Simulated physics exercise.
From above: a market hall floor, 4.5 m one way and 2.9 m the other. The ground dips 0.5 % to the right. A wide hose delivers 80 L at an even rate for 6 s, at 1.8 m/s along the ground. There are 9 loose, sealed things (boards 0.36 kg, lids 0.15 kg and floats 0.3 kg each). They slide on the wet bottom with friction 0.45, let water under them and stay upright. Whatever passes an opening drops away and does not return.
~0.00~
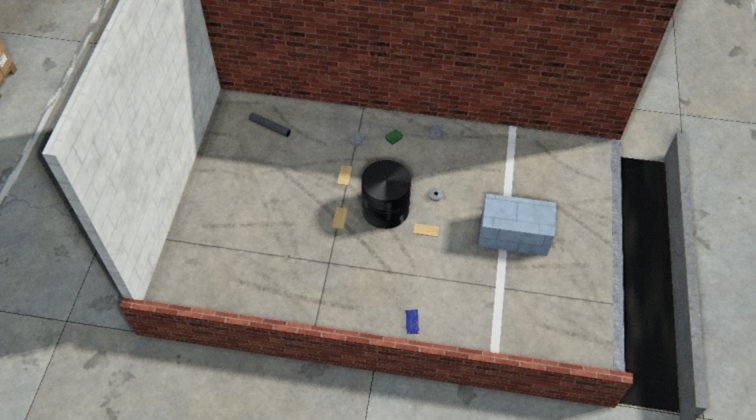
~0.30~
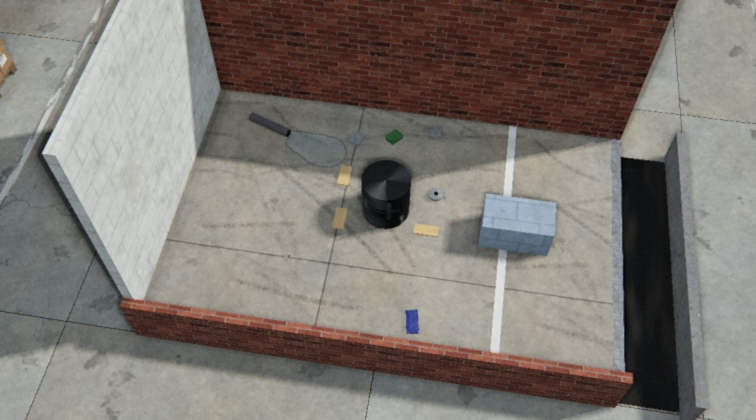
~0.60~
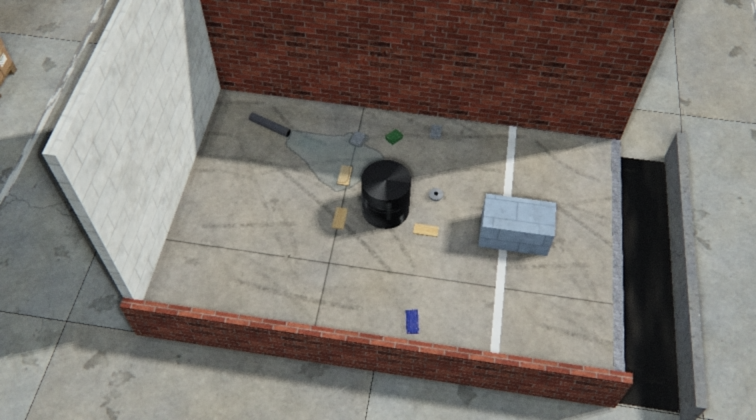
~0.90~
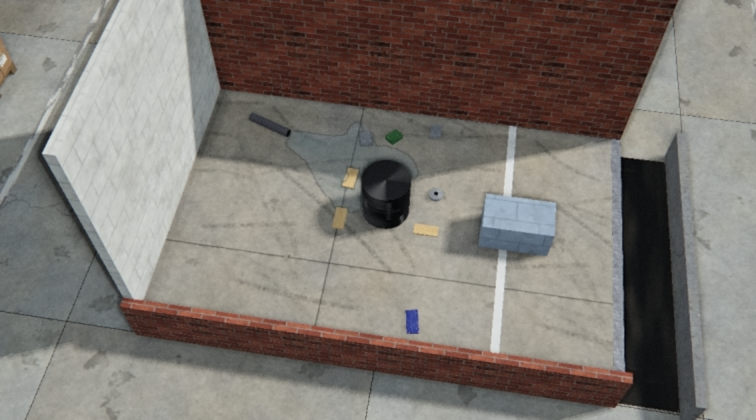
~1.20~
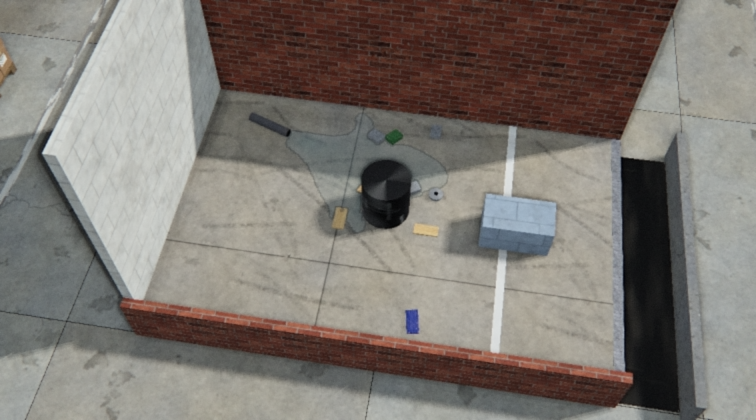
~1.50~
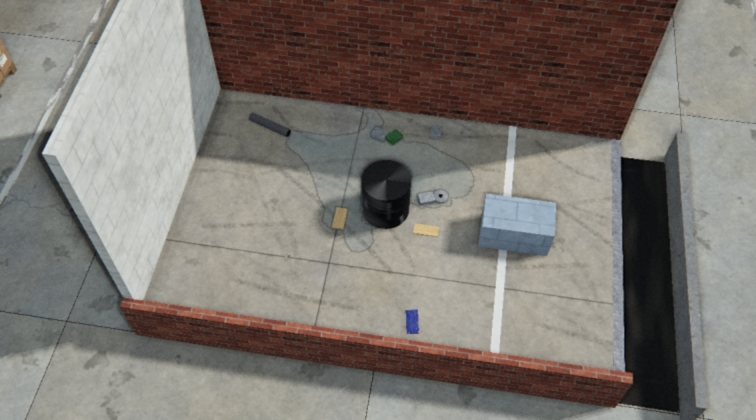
Walled concrete floor with a black drum and grey block, thin water spreading from a pipe and shifting a few small pieces.
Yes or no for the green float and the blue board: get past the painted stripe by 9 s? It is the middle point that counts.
The green float falls short, the blue board stays short.
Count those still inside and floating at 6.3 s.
0 of them.
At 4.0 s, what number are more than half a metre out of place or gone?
I count 2.
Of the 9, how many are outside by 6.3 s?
I count 1.
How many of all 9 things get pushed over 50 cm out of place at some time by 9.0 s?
That makes 2.
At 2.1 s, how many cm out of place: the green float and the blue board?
About 0 and 0 cm.
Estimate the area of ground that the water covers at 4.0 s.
Roughly 4.0 m2.
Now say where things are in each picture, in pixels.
In the first picture, the green float at (394, 135), on the bottom; the blue board at (412, 321) rests on the ground; 0.0 m2 under water; 0 of 9 have shifted.
In the second picture, the green float at (394, 135) rests on the ground; the blue board at (412, 321) rests on the ground; water covers 0.2 m2; 0 of 9 have shifted.
In the third picture, the green float at (394, 135), on the bottom; the blue board at (412, 321) rests on the ground; 0.5 m2 under water; 0 of 9 have shifted.
In the fourth picture, the green float at (394, 135) rests on the ground; the blue board at (412, 321) rests on the ground; water covers 0.8 m2; 3 of 9 have shifted.
In the fifth picture, the green float at (394, 135) rests on the ground; the blue board at (412, 321), on the bottom; 1.1 m2 under water; 3 of 9 have shifted.
In the sixth picture, the green float at (394, 135), on the bottom; the blue board at (412, 321) rests on the ground; 1.4 m2 under water; 4 of 9 have shifted.
After 2.1 s the green float is near (394, 135), 0.0 m from its start, aground; the blue board is near (412, 321), 0.0 m from its start, aground; 0 of 9 are over the mark; 1 afloat.
After 4.0 s the green float is near (397, 134), 0.0 m from its start, aground; the blue board is near (412, 321), 0.0 m from its start, aground; 1 of 9 are over the mark; 0 afloat.
After 6.3 s the green float is near (397, 134), 0.0 m from its start, aground; the blue board is near (412, 321), 0.0 m from its start, aground; 1 of 9 are over the mark; 0 afloat.
After 9.0 s the green float is near (397, 134), 0.0 m from its start, aground; the blue board is near (412, 321), 0.0 m from its start, aground; 1 of 9 are over the mark; 0 afloat.
